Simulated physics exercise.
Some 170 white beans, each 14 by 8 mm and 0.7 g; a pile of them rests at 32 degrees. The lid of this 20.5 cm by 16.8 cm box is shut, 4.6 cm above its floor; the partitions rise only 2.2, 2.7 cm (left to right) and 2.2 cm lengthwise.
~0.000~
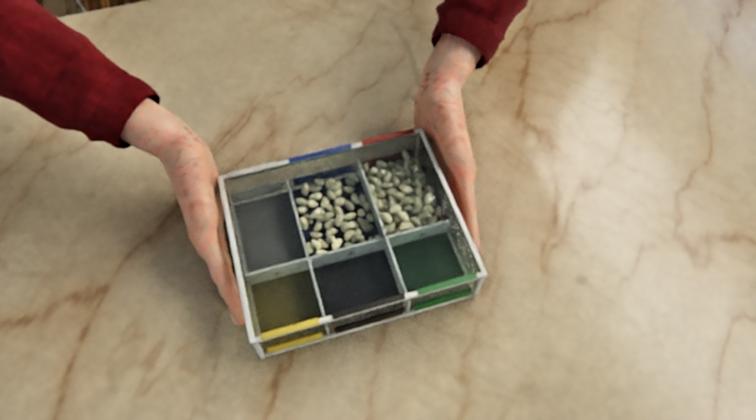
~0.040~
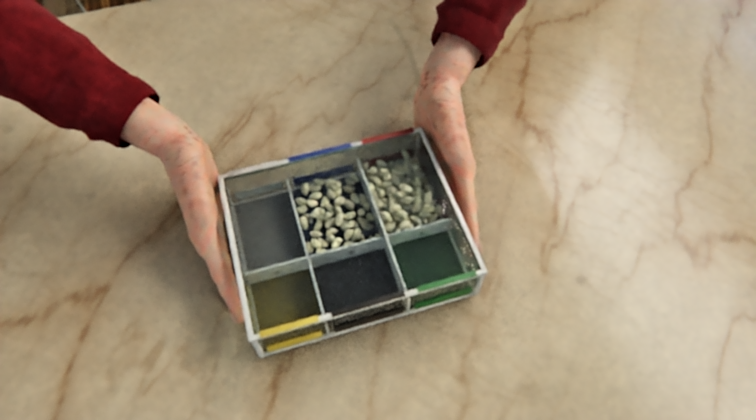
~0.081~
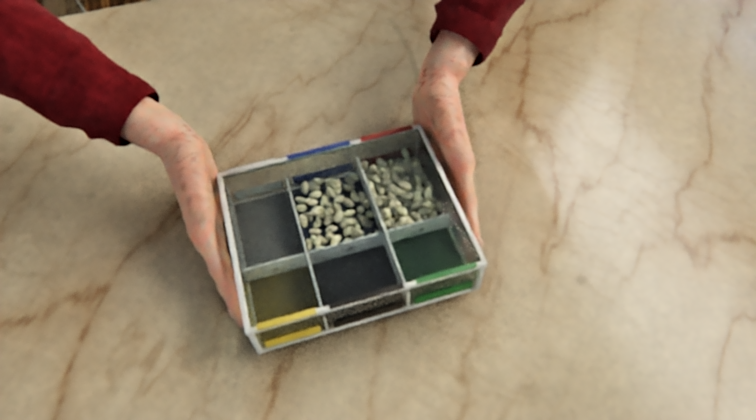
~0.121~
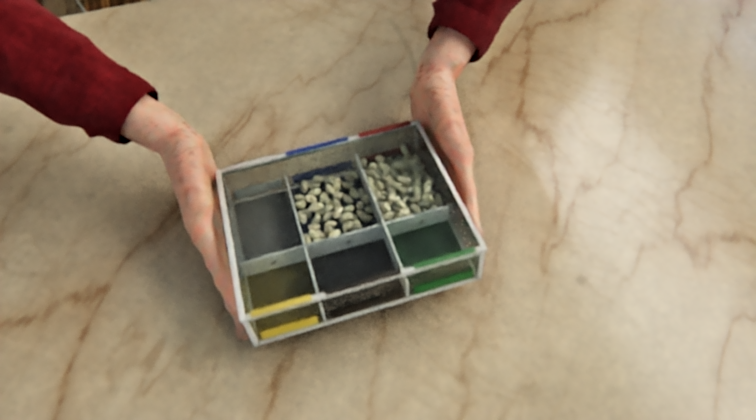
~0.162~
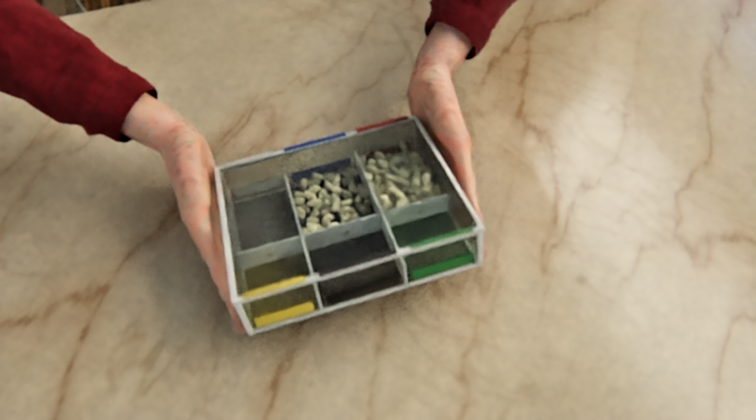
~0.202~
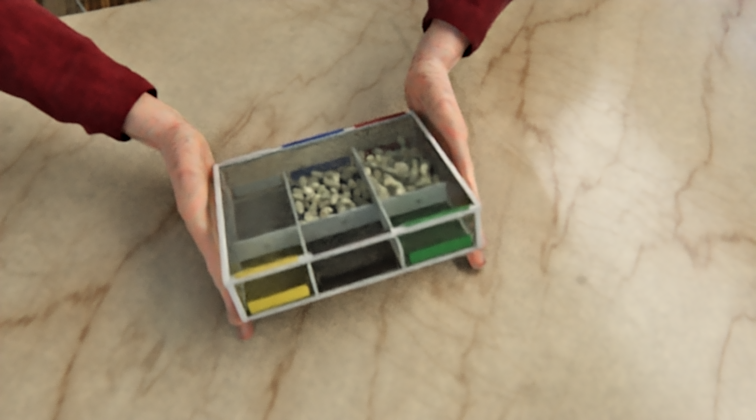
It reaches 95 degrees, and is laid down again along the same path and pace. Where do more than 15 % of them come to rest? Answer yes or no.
Red: Yes, blue: Yes, green: No, yellow: No, white: No, black: No.
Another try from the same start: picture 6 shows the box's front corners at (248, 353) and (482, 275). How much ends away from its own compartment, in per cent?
It would be near 85 per cent.
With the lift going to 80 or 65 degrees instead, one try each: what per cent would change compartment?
About 5 and 0 per cent.
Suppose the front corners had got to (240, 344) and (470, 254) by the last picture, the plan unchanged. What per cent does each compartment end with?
Red 15; blue 5; green 0; yellow 20; white 60; black 0.
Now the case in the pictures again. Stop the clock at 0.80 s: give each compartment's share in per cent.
Red 60, blue 35, green 0, yellow 0, white 0, black 0.
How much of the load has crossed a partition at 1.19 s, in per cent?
Some 10 per cent.
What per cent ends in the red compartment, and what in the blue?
Red 60; blue 35.
After 0.80 s, tilt 94 degrees; red 60 %, blue 35 %.
After 1.19 s, tilt 40 degrees; red 60 %, blue 35 %, white 5 %.
After 1.67 s, tilt 0 degrees; red 60 %, blue 35 %, white 5 %.
By 2.2 s all is still; red 60 %, blue 35 %, green 0 %, yellow 0 %, white 5 %, black 0 %.
